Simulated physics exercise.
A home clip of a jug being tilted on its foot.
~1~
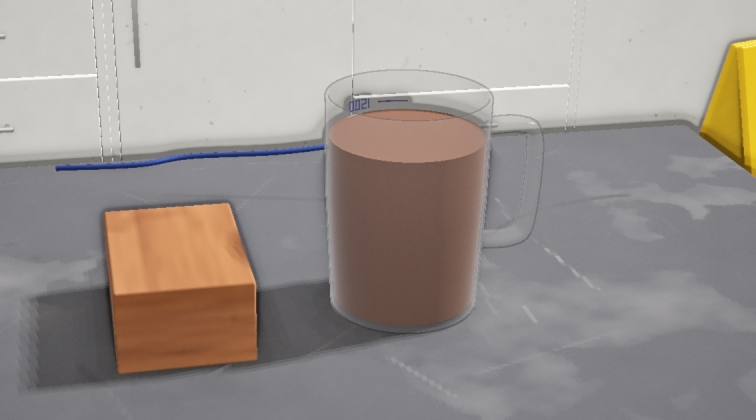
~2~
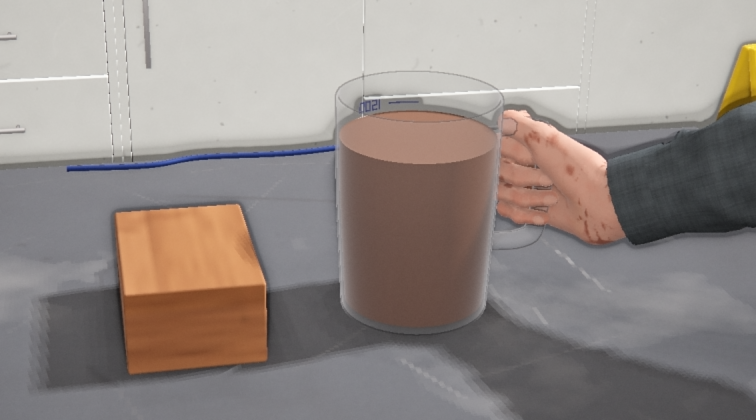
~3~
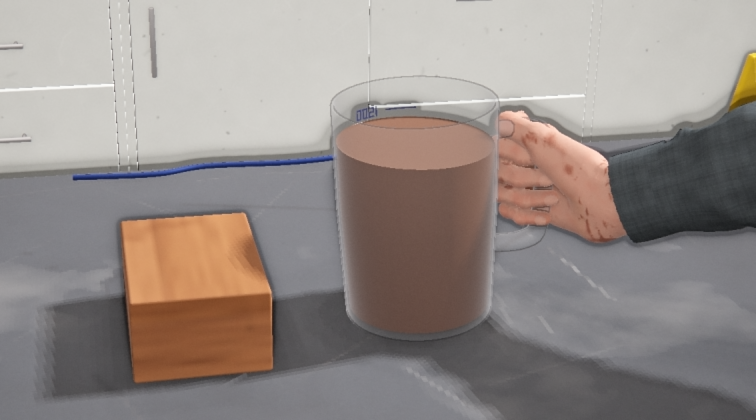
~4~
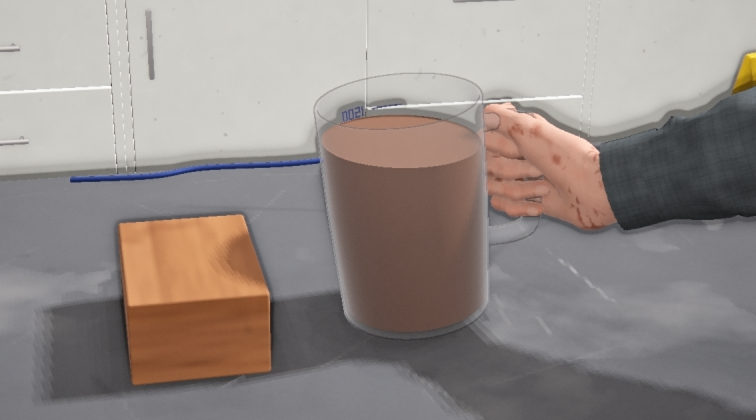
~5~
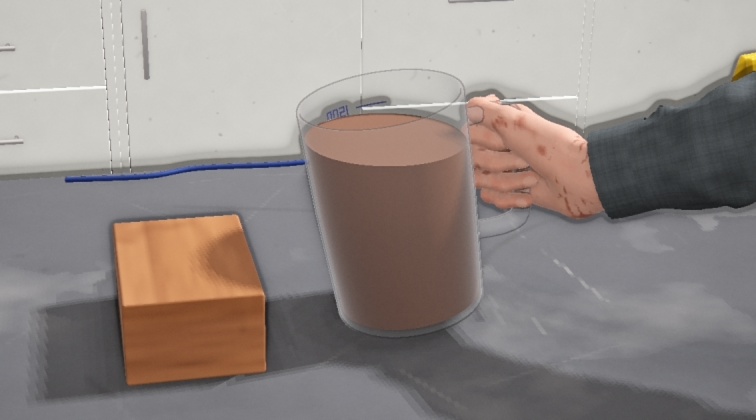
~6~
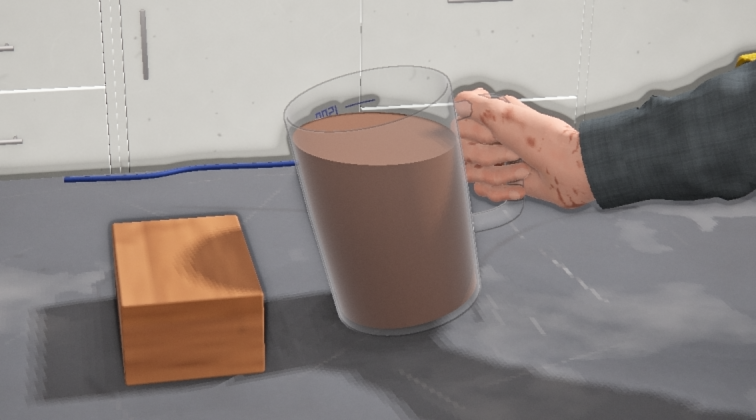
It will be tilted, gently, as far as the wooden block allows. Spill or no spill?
As it turns out, it spills.
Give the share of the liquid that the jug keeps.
Near 80 in a hundred.
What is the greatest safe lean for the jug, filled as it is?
Some 30 degrees.
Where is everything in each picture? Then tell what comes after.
In the first frame, it stands upright; jug (406, 196) about three quarters full.
The second frame shows a hand takes hold; jug about three quarters full, surface at (418, 137); wooden block (187, 283).
The third frame shows on the way over; jug (417, 203) about three quarters full.
In the fourth frame, it is leaning; jug about three quarters full, surface at (402, 142); wooden block (191, 294).
The fifth frame shows tipping on its foot; jug (396, 199) about three quarters full.
In the sixth frame, the top moves towards the wooden block; jug about three quarters full, surface at (376, 139); wooden block (185, 294).
Next, the jug leans by about 25°; its rim is dry.
After that, the jug leans by about 40°; it has slopped over; nearly all of the cocoa is inside.
Finally, the jug leans by about 45°, against the wooden block; it has slopped over; about three quarters of the cocoa is inside.
